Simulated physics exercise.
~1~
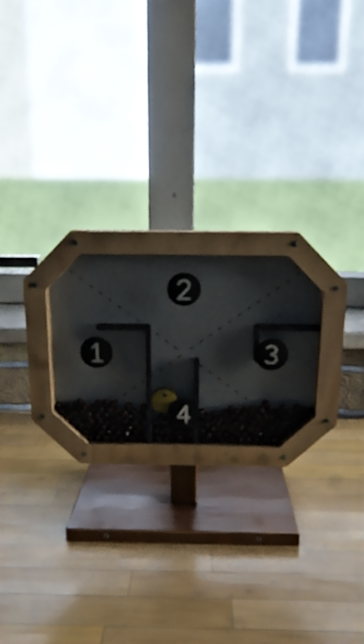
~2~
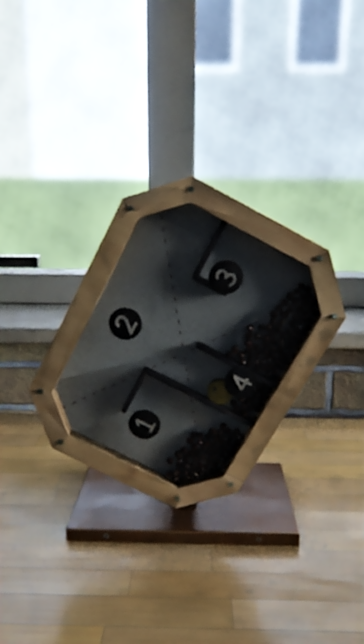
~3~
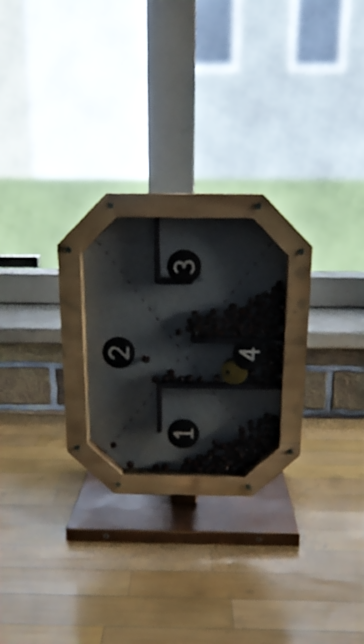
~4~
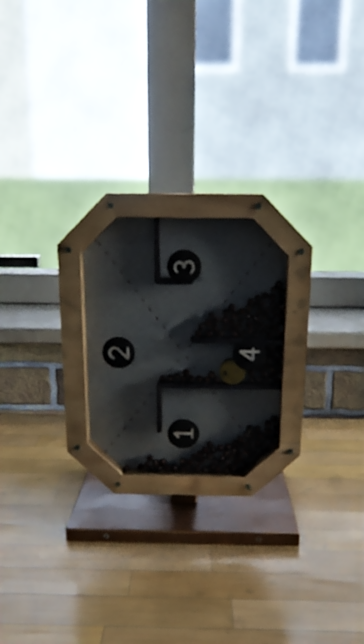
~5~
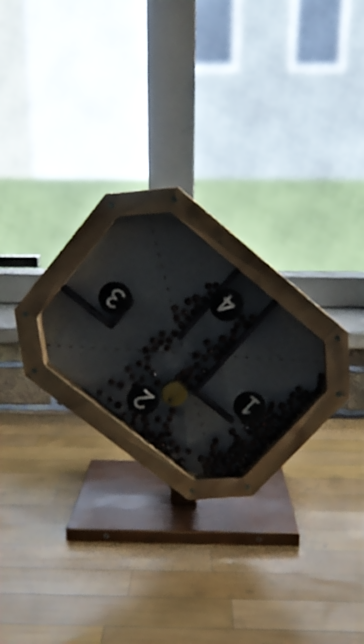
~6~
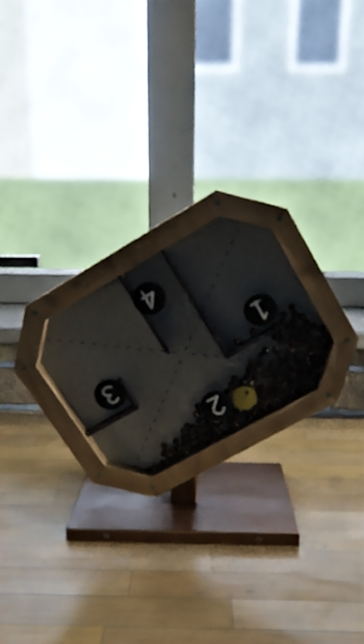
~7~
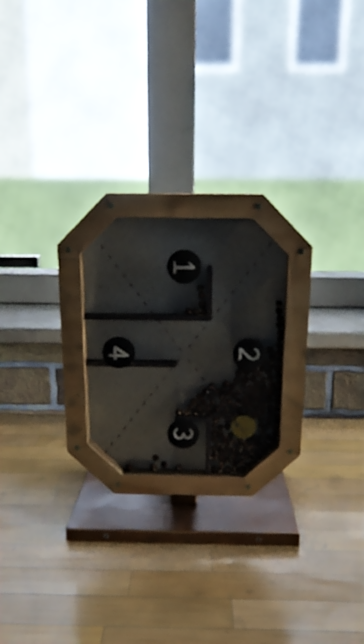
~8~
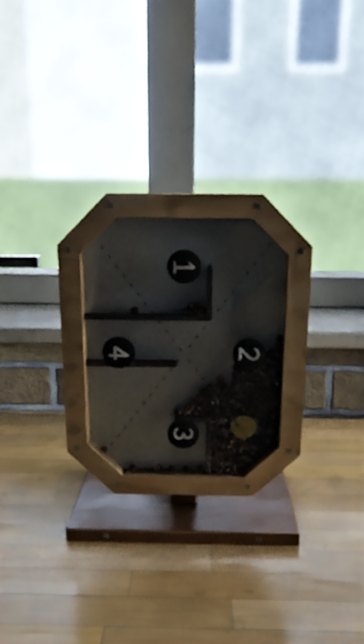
An eight-sided, wood-framed case of dark pellets with a yellow disc stands on a brown base on a pale wooden surface, seen from the front before a window with grass outside. Numbers one to four mark its grey interior. It turns anticlockwise onto its side, leaving pellets and the disc on the inner ledges by four and more pellets below, by one. After a pause it turns on the same way, and the pellets and disc spill down past two. It stops on its opposite side, the pellets heaped at lower right around two and three, the disc among them.
